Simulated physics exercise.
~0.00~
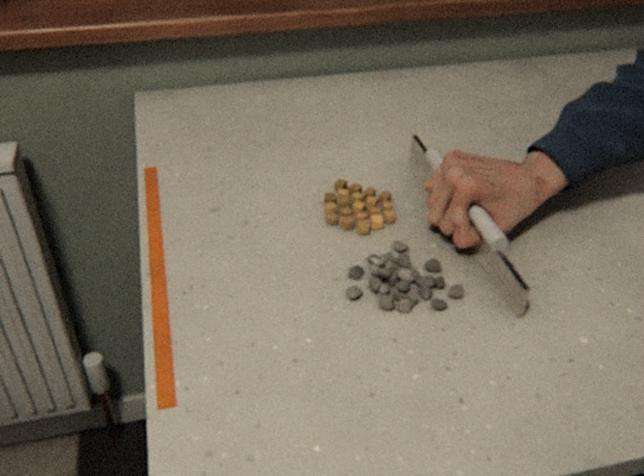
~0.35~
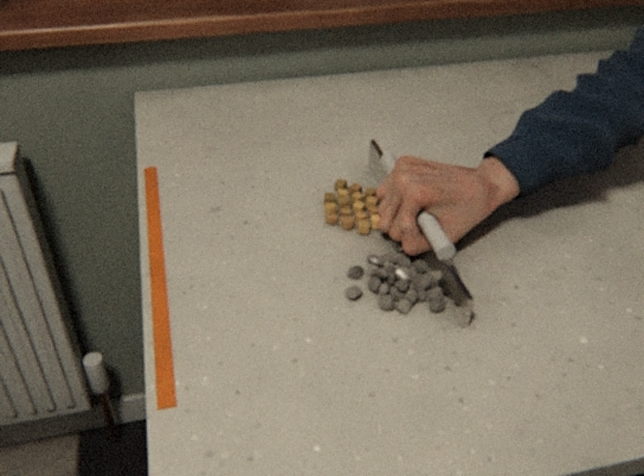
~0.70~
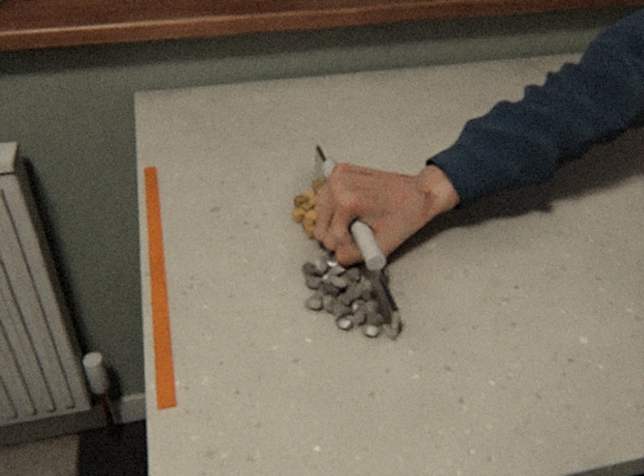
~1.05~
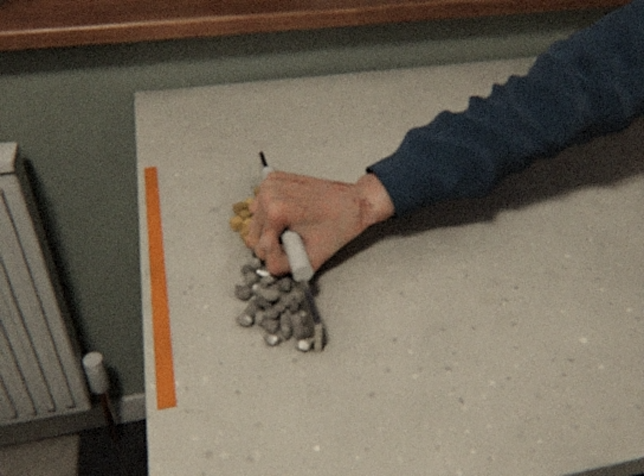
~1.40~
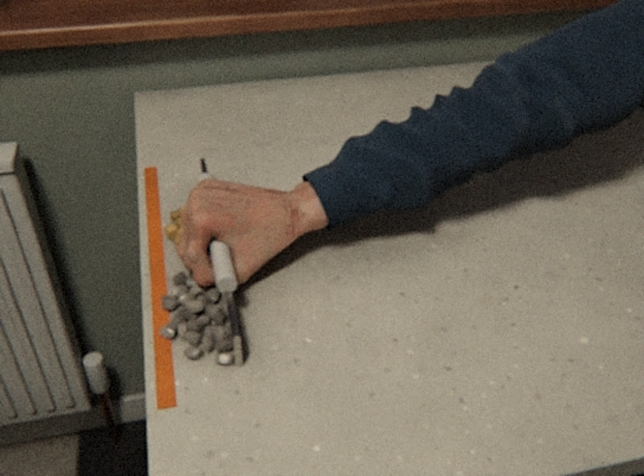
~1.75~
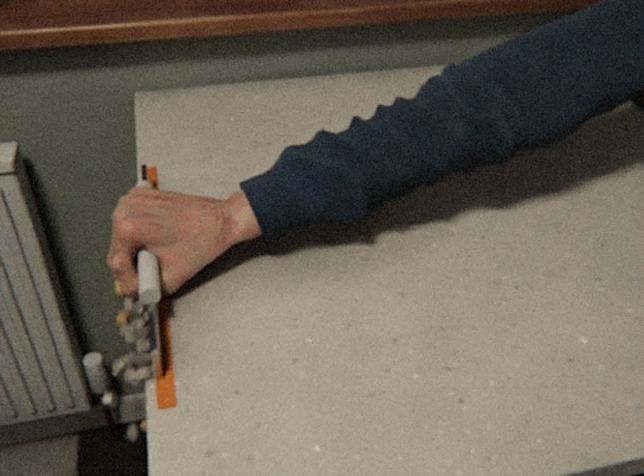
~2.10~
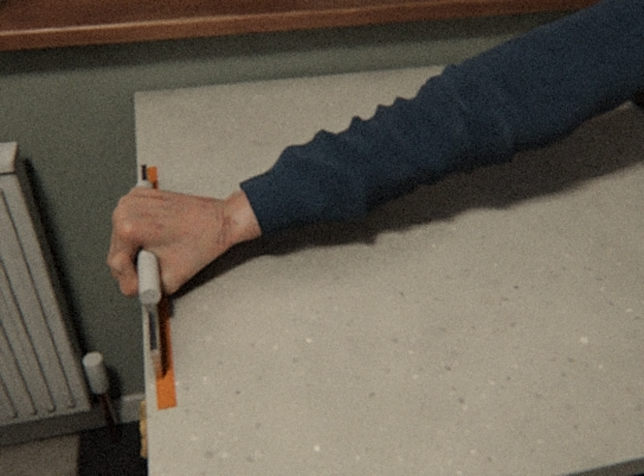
In the video, a hand in a blue sleeve sweeps a scraper leftward across a speckled table, pushing a pile of grey pieces and a pile of yellowish ones until the scraper stops at the orange tape and both piles drop over the table's left edge.
